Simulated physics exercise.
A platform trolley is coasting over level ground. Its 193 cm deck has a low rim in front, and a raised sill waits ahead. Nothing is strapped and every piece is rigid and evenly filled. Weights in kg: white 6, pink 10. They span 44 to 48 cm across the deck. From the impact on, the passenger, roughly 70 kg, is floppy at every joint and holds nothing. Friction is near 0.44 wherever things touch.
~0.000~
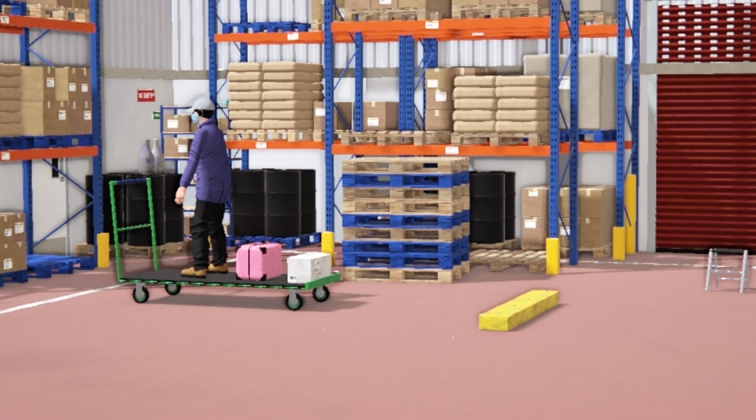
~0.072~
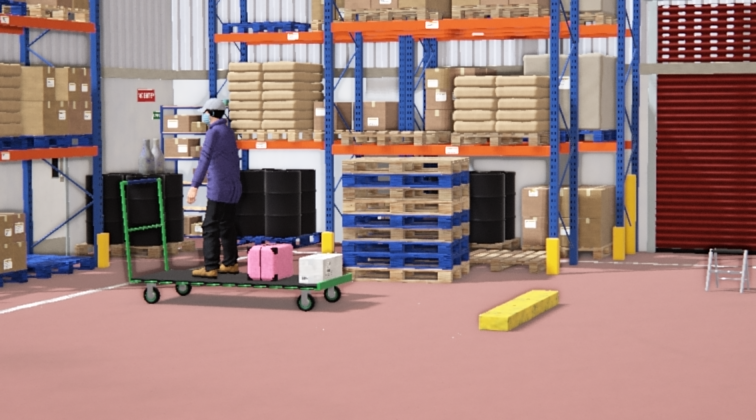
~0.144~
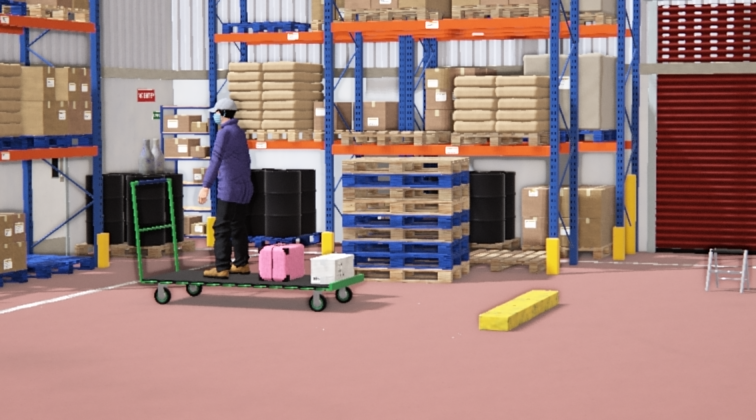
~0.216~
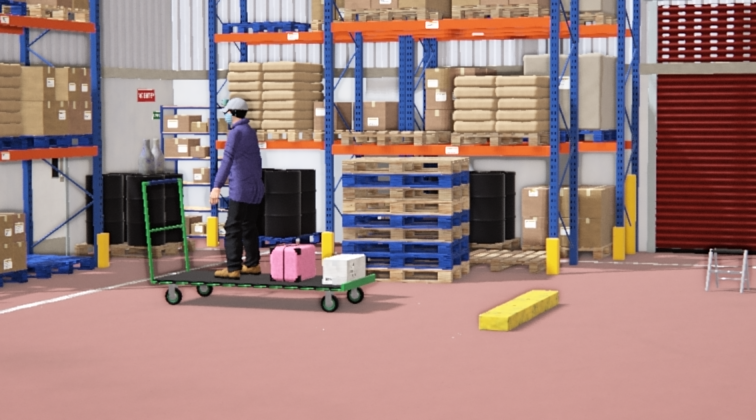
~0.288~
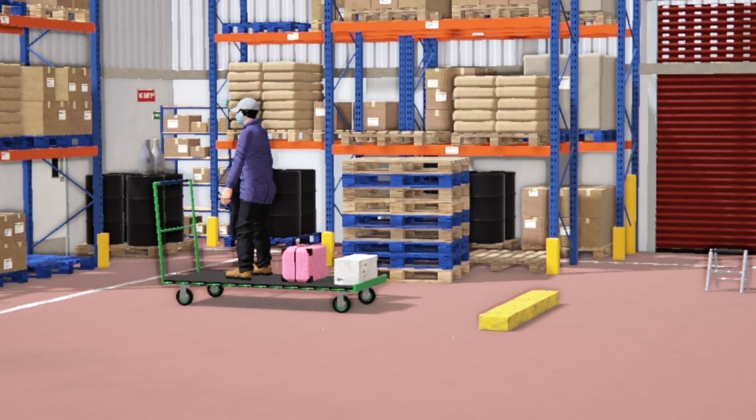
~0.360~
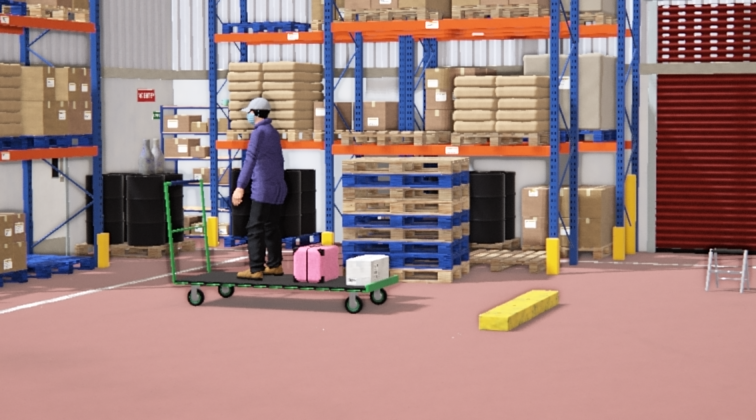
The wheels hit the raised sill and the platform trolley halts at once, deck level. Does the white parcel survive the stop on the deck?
The white parcel keeps its place on the deck.
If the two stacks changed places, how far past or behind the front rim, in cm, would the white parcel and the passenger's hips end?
In that case white 40 behind, hips 30 behind.
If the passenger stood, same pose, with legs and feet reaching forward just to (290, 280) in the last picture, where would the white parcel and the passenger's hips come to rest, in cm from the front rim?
Then white 10 behind, hips 0 behind.
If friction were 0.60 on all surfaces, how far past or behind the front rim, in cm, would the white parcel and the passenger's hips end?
Then white 20 behind, hips 20 behind.
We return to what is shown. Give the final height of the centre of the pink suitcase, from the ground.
Some 40 cm up.
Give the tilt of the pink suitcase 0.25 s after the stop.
About 0°.
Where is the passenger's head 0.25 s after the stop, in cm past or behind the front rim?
About 90 cm behind the rim.
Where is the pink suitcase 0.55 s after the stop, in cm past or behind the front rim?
Some 40 cm behind it.
The wheels strike at 1.13 s.
After 1.68 s the white parcel is 15 cm behind the rim, tilted 0°, near (501, 275) in the last picture's view.
After 2.13 s the white parcel is 15 cm behind the rim, tilted 0°, near (501, 275) in the last picture's view.
When all is still (3.9 s), nothing is past the rim; behind it, white parcel, pink suitcase and the passenger's hips.
